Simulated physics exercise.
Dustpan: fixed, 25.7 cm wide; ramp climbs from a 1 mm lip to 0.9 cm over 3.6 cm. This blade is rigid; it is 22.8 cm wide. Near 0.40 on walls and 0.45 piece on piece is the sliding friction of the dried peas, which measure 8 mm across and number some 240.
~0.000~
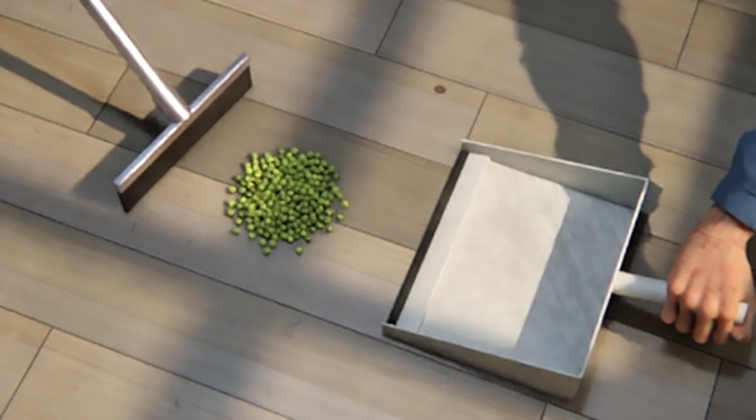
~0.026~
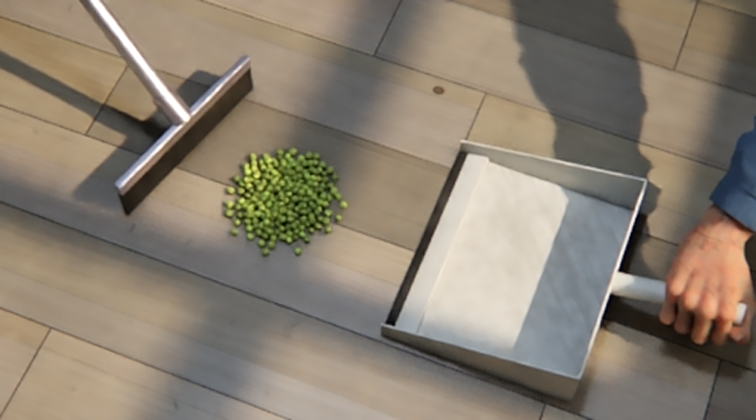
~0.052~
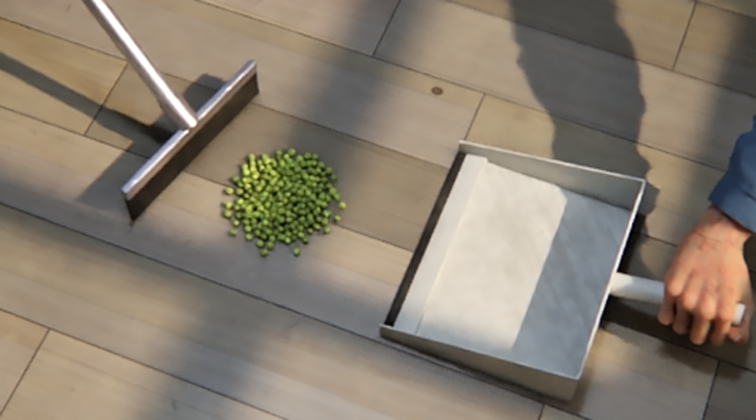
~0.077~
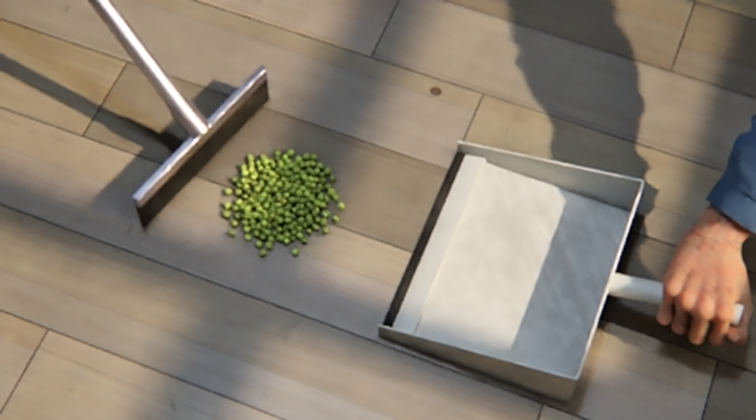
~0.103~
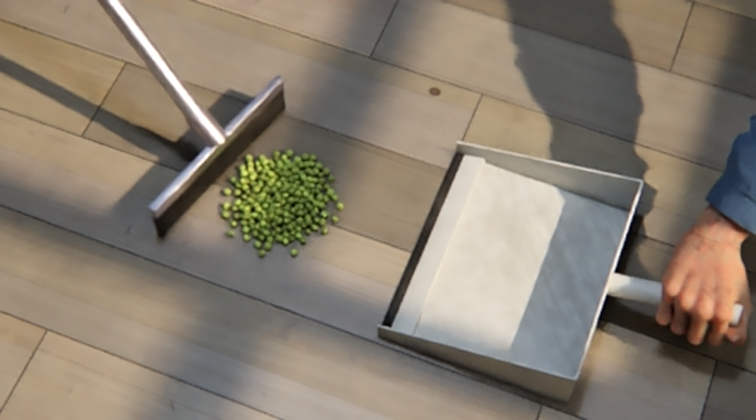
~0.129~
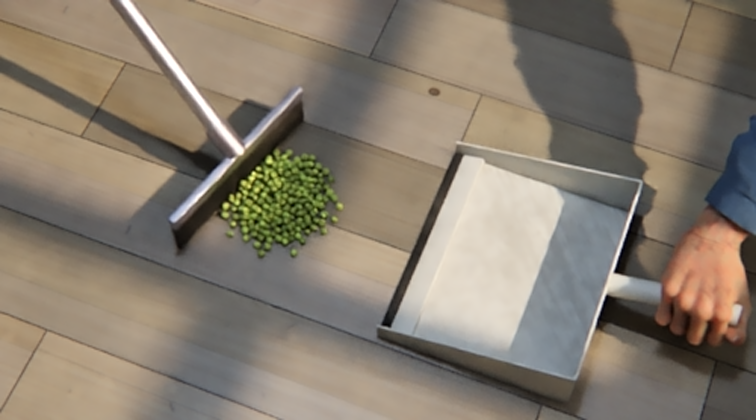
A broad, dark-edged blade on a metallic pole slides steadily rightward and slightly nearer across the planks, closing the gap to a heap of small green pellets until it meets their left side. A hand in a blue sleeve grips the handle of a pale grey dustpan at right, almost still. The plank floor, crossed by soft shadows, is seen from above at an angle, the view practically steady.
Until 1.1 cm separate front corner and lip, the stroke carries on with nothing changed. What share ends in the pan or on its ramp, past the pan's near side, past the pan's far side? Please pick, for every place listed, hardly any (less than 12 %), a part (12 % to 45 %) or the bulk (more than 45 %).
In the pan or on its ramp: The bulk, past the pan's near side: A part, past the pan's far side: Hardly any.
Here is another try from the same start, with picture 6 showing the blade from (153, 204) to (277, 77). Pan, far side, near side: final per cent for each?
The pan gets 25, the far side 0 and the near side 15.
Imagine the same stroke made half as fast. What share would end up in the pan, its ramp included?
I'd put it at roughly 25 per cent.
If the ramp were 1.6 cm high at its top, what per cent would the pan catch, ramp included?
I'd expect close to 40 per cent.
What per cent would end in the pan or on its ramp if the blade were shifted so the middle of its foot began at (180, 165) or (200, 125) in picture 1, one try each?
I'd put it near 50 per cent for the first and near 50 per cent for the second.
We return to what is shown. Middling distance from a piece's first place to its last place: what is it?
Around 24 centimetres.
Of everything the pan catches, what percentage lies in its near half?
80 per cent.
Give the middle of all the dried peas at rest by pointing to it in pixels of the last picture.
Centre at rest, approx.: (441, 310) px.
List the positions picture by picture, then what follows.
Blade from (120, 187) to (245, 62), moved 0.0 cm, 0 of the pieces shifted so far; middle of the pieces at (287, 196); pan at (530, 275), in the first frame.
Blade from (121, 189) to (246, 64), moved 0.4 cm, 0 of the pieces shifted so far; middle of the pieces at (286, 197), in the second frame.
Blade from (127, 194) to (252, 68), moved 1.5 cm, 0 of the pieces shifted so far; middle of the pieces at (284, 197), in the third frame.
Blade from (138, 201) to (263, 75), moved 3.2 cm, 0 of the pieces shifted so far; middle of the pieces at (283, 198), in the fourth frame.
Blade from (155, 212) to (279, 84), moved 5.7 cm, 0 of the pieces shifted so far; middle of the pieces at (282, 198), in the fifth frame.
Blade from (175, 224) to (298, 94), moved 8.5 cm, 41 of the pieces shifted so far; middle of the pieces at (282, 199); pan at (524, 277). Its pace works out near 1.08 m/s, heading 10 degrees towards the viewer's side, in the sixth frame.
After 0.23 s, middle of the blade 12 cm from the lip; 0 % over the lip, far side 0 %, near side 5 %.
After 0.29 s, middle of the blade 6 cm from the lip; 0 % over the lip, far side 0 %, near side 10 %.
Then, at 0.50 s, middle of the blade 4 cm from the lip; 60 % over the lip, far side 0 %, near side 20 %.
By 1.7 s all is still; pan 50 %, near side 20 %, far side 0 %, in front of the lip or behind the blade 30 %.
